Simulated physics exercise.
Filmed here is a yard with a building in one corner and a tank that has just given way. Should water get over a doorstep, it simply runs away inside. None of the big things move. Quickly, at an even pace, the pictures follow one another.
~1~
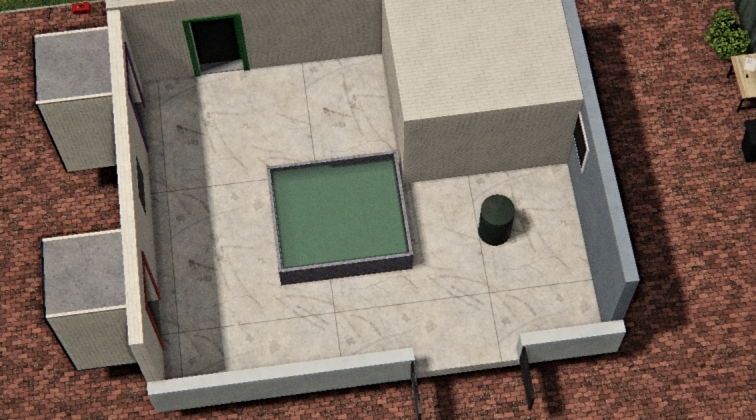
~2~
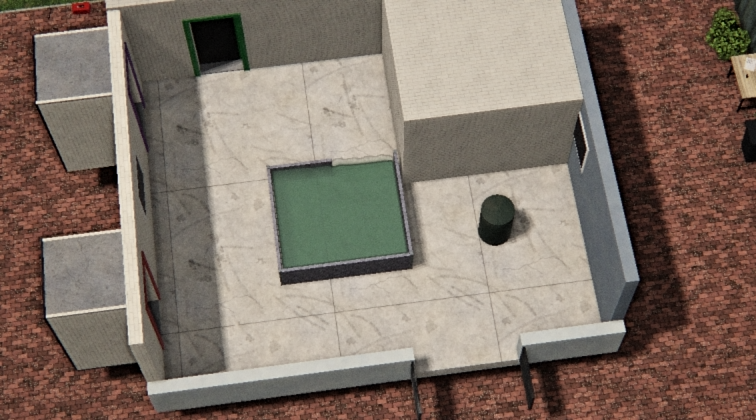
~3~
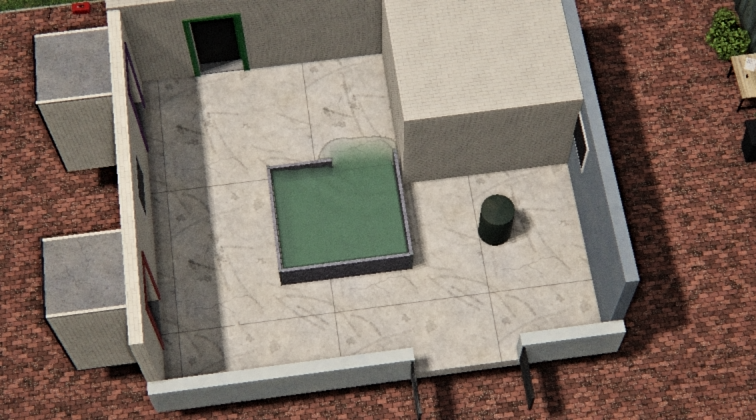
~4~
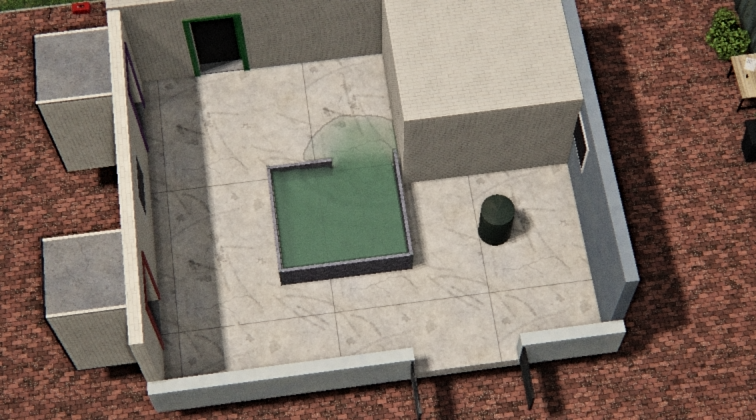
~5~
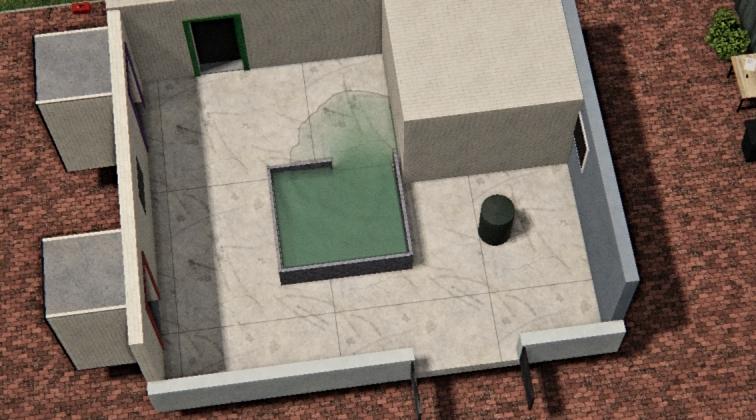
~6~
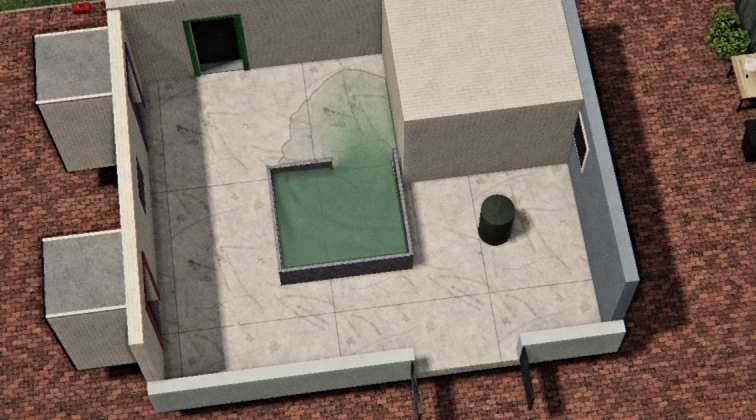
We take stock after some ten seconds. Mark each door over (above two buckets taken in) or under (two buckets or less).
Red door: Under. Green door: Over. Purple door: Under.
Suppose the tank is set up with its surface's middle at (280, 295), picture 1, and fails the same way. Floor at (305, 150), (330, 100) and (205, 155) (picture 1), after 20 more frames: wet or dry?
My reading is hit by the flood first, hit by the flood next and hit by the flood last.
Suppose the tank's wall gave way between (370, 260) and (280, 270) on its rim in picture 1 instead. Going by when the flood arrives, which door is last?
The green one.
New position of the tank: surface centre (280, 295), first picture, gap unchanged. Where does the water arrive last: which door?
The red door comes last.
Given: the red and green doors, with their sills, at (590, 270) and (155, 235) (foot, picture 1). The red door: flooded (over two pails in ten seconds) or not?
The red door stays below.
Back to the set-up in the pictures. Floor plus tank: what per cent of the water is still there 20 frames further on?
Estimate: Some 100 %.
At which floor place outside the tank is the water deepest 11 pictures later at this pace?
Somewhere around pixel (369, 66).
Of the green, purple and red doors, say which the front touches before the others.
The green door.
A moment on, water covers 15 % of the floor; the red door not reached, the green door not reached, the purple door not reached.
Next, water covers 15 % of the floor; the red door not reached, the green door wet at the sill, nothing in, the purple door not reached.
Then, water covers 30 % of the floor; the red door not reached, the green door under two buckets in, the purple door wet at the sill, nothing in.
Later, water covers 55 % of the floor; the red door wet at the sill, nothing in, the green door over two buckets in, the purple door wet at the sill, nothing in.
In the end, water covers 80 % of the floor; the red door under two buckets in, the green door over two buckets in, the purple door wet at the sill, nothing in.
